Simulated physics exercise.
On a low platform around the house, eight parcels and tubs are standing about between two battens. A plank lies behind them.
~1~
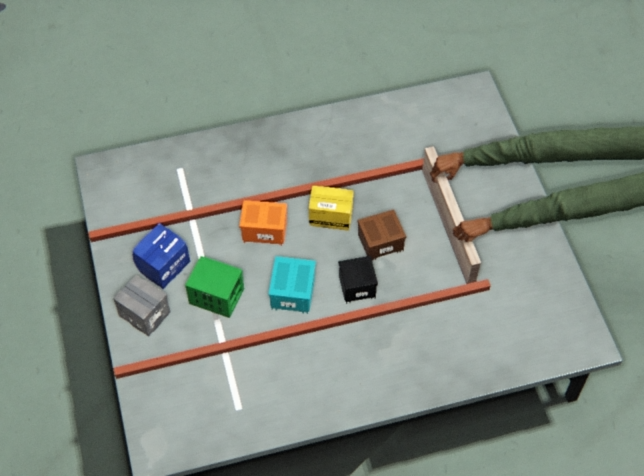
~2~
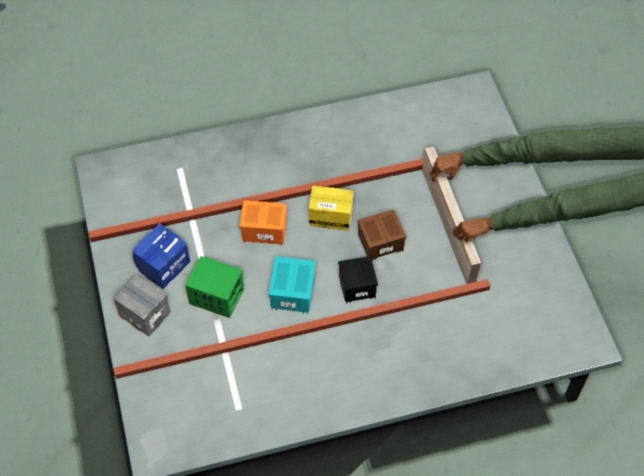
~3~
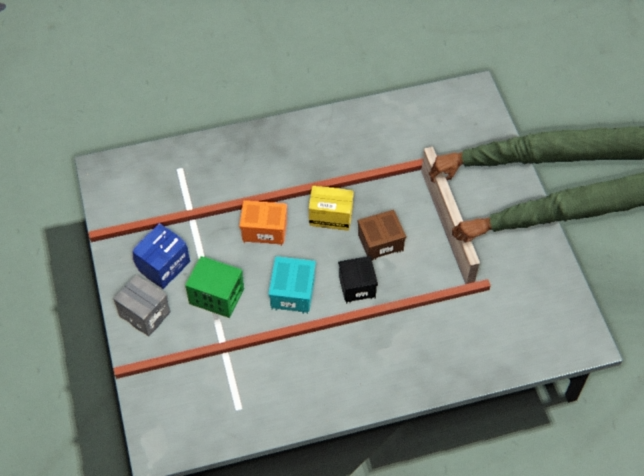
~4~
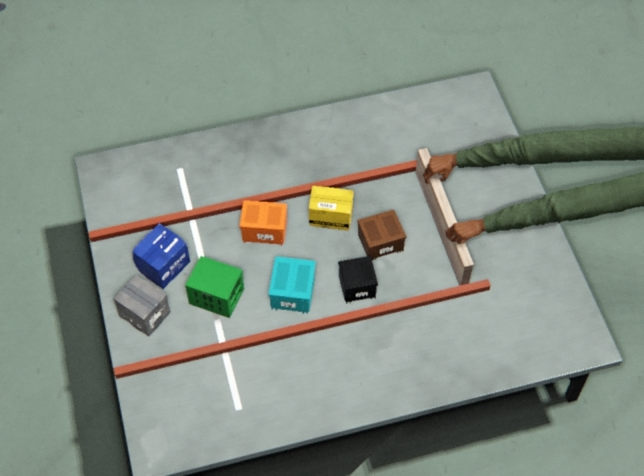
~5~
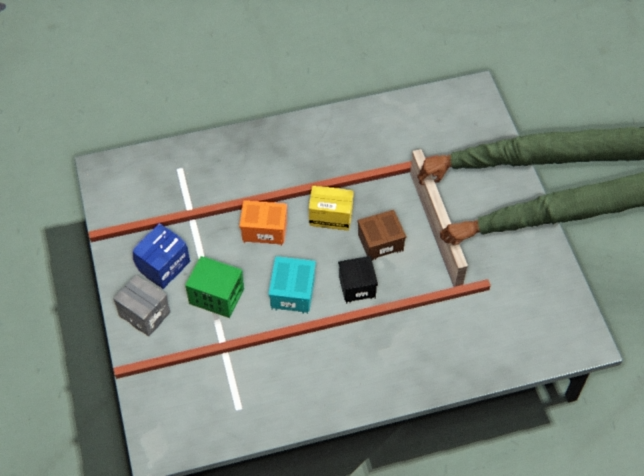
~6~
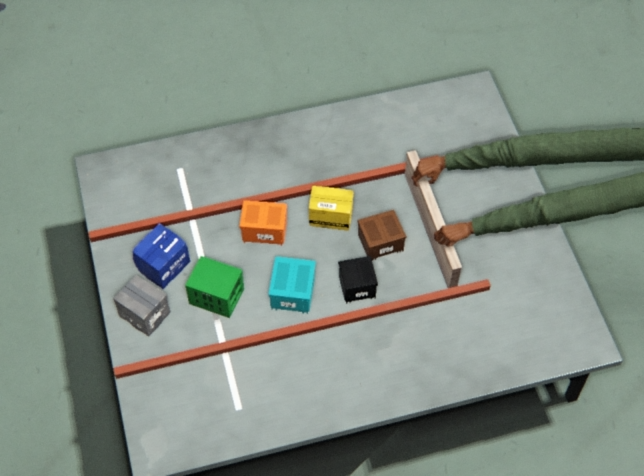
A wooden plank, held by two hands in green sleeves, stayed still at first, then slid slightly left between two reddish strips toward eight colored crates, which sat motionless on a gray table.
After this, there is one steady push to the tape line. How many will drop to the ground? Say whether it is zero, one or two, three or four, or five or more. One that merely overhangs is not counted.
The ones going over the edge come to a single one or a pair, I'd say.
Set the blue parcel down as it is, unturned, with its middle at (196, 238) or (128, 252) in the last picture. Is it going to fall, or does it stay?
In that order, I'd say it gets pushed over the end, then gets pushed over the end.
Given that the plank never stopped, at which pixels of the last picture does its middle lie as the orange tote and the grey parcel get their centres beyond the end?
The middle is at (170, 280) when it's the orange tote, and at (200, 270) when it's the grey parcel.
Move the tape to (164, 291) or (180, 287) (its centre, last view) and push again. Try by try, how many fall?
Try 1: 4; try 2: 3.
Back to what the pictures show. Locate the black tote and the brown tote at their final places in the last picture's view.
Final spots - black tote (202, 324), brown tote (187, 278).
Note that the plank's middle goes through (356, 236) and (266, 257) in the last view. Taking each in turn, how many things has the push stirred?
At the first spot 3, then 8.
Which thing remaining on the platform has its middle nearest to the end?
Grey parcel - nearest.
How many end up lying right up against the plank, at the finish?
Counting them up gives 3.
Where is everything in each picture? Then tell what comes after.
The first picture shows grey parcel (142, 306); blue parcel (161, 256); green crate (215, 287); plank (450, 215); tape (207, 281).
The second picture shows blue parcel (161, 256); brown tote (381, 236).
The third picture shows green crate (215, 287); yellow parcel (331, 209).
The fourth picture shows grey parcel (143, 306); black tote (358, 280).
The fifth picture shows blue parcel (161, 256); turquoise tote (293, 285).
The sixth picture shows grey parcel (143, 306); blue parcel (161, 256); green crate (215, 287); plank (432, 219); tape (207, 281).
Soon after, none off yet; grey parcel at rest near (143, 306); blue parcel at rest near (161, 256); green crate at rest near (215, 287).
By the end, the number that fall off is one or two; fallen, blue parcel.
